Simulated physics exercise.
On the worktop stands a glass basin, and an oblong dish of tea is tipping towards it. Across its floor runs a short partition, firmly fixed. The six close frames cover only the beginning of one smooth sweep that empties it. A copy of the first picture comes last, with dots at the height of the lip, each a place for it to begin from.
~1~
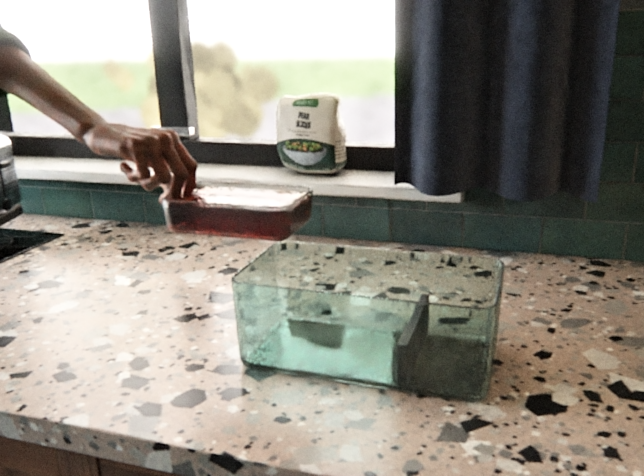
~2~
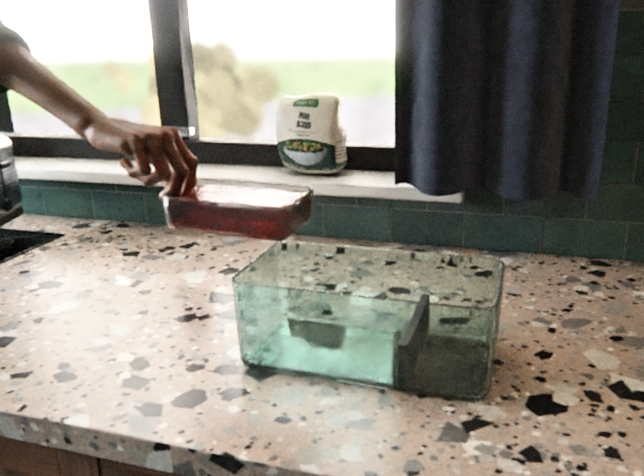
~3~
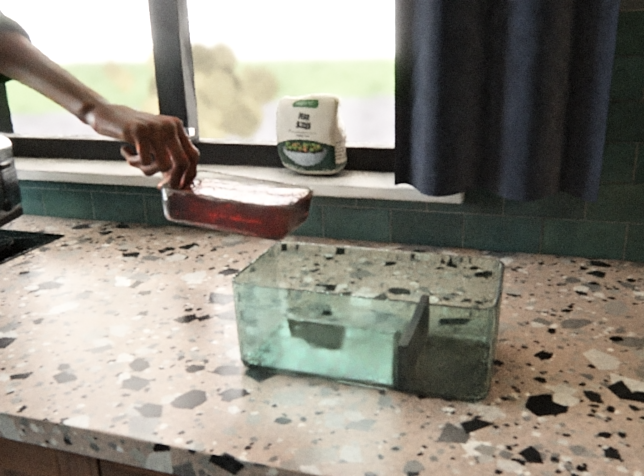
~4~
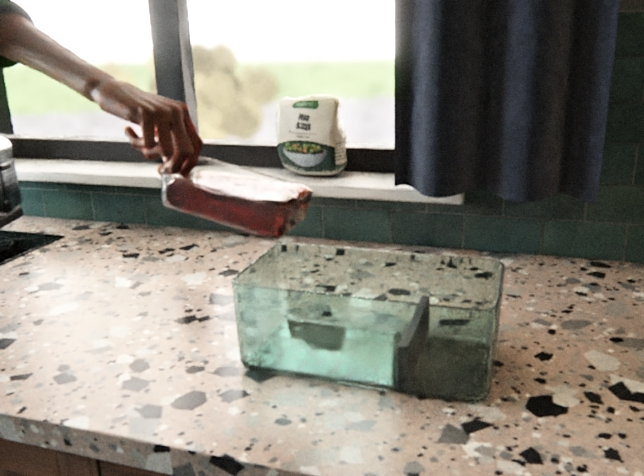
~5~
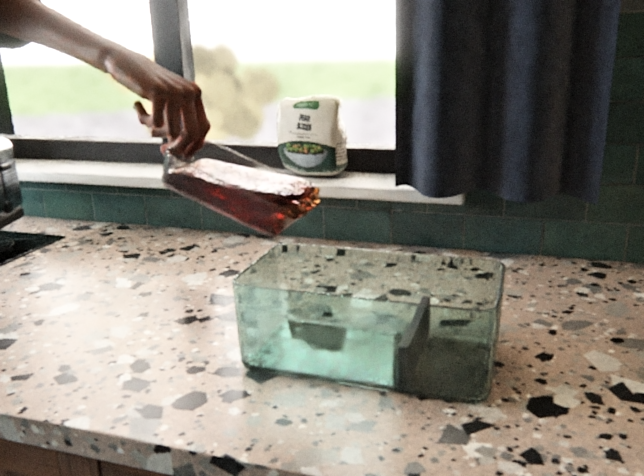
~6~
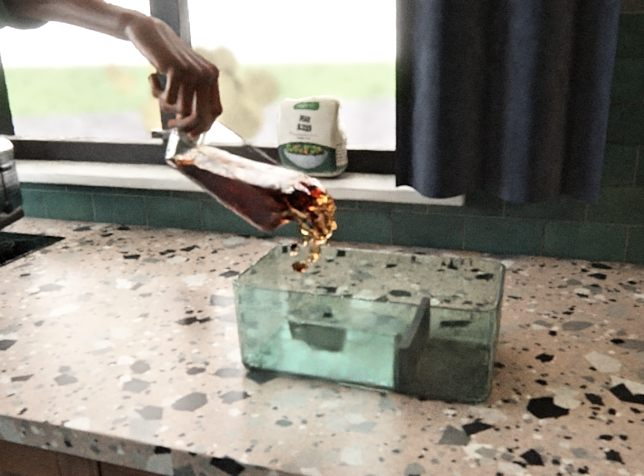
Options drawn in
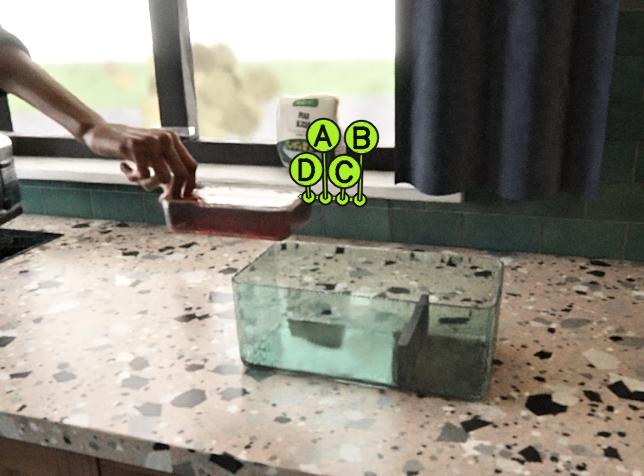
A hand held an oblong dish of reddish-brown tea level beside a divided glass basin on a speckled worktop, then tilted it rightward more and more steeply until tea poured over the lip.
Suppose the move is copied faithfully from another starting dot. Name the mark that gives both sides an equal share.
A works best here.
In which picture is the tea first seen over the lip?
In picture 4.
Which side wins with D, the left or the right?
The left one.
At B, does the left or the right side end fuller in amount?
More ends on the right.
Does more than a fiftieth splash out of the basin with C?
Yes, it does.
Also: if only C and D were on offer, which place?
C.
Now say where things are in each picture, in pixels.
Upright, lip at (300, 196); basin from (242, 362) to (489, 399); top of the wall at (415, 317); nothing has left yet, in the first picture.
Upright, lip at (300, 196); nothing has left yet, in the second picture.
Tipped about 6°, lip at (300, 197); nothing has left yet, in the third picture.
Tipped about 13°, lip at (300, 198); tea is over the lip, down to (300, 198), in the fourth picture.
Tipped about 22°, lip at (301, 198); tea is over the lip, down to (307, 211), in the fifth picture.
Tipped about 33°, lip at (301, 199); tea is over the lip, down to (307, 264), in the sixth picture.
On the marked copy, A at (325, 198); B at (359, 200); C at (342, 199); D at (308, 197).
Choosing A, about 52 % ends left of the wall and 43 % right of it; 5 % is lost outside.
Choosing B, about 15 % ends left of the wall and 80 % right of it; 6 % is lost outside.
Choosing C, about 31 % ends left of the wall and 63 % right of it; 6 % is lost outside.
Choosing D, about 87 % ends left of the wall and 6 % right of it; 7 % is lost outside.
